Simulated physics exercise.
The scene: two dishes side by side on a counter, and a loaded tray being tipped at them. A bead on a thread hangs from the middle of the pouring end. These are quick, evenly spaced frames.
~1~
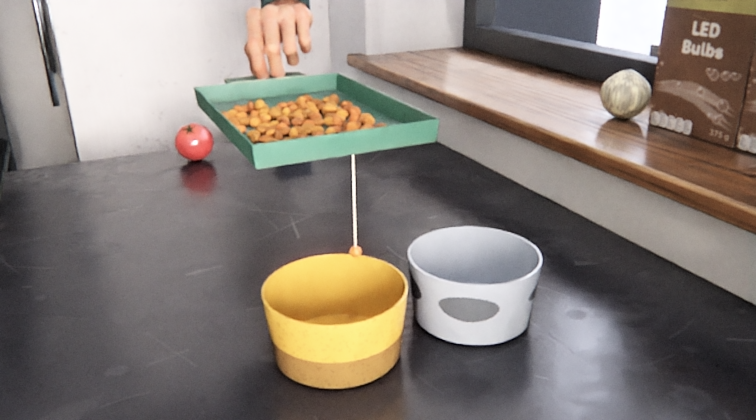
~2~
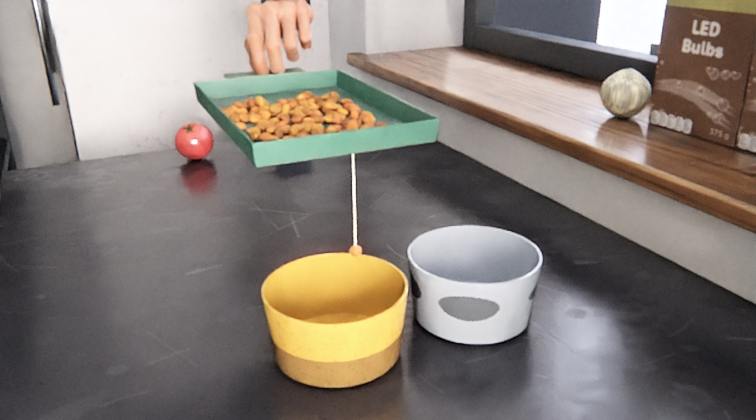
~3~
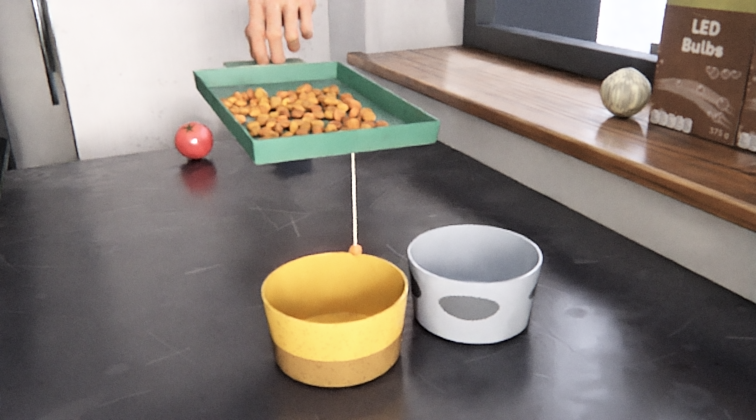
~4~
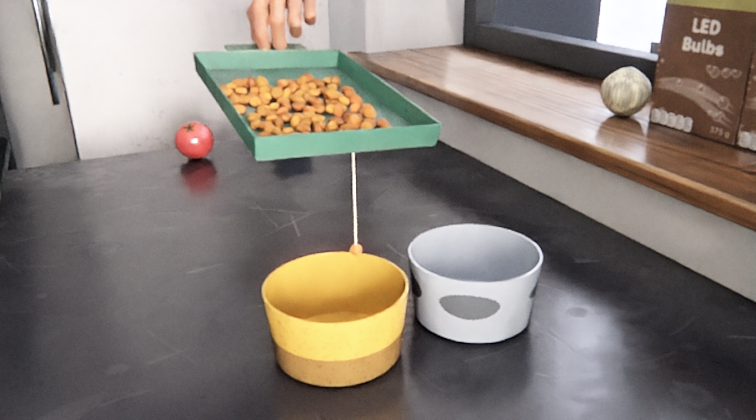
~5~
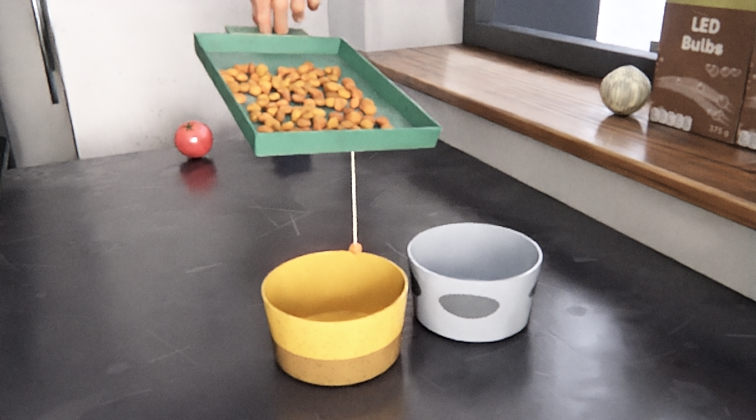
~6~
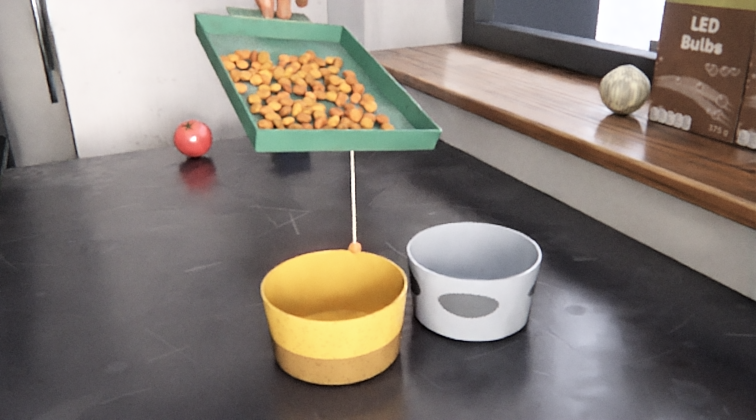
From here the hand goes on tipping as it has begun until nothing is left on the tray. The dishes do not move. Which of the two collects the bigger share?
It favours the right-hand dish.
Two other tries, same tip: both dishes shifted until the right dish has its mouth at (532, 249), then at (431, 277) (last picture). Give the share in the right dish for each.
First some 10, then 80 per cent.
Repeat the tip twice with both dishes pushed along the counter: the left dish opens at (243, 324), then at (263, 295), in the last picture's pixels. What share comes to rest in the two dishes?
In turn 50 and 100 in a hundred.
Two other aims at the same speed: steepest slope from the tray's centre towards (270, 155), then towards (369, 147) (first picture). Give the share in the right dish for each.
First some 0, then 40 per cent.
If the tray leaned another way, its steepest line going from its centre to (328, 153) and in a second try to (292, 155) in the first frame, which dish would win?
In turn: The left-hand dish; the left dish.
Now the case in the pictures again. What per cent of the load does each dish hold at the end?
Left dish near 10 in a hundred; right dish near 80.
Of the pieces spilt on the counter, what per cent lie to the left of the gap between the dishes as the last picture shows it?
Some 50 per cent.
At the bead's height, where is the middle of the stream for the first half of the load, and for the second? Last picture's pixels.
Around (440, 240) and then (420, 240).
Soon, tray tipped steeply; nearly all on the tray; a stray few in the right dish.
A while on, tray tipped past a quarter turn; about a third on the tray; a stray few in the left dish; about half in the right dish; a small part outside both; a small part in the air.
Towards the end, tray tipped past a quarter turn; a small part in the left dish; most in the right dish; a small part outside both.
Finally, tray tipped past a quarter turn; a small part in the left dish; most in the right dish; a small part outside both.
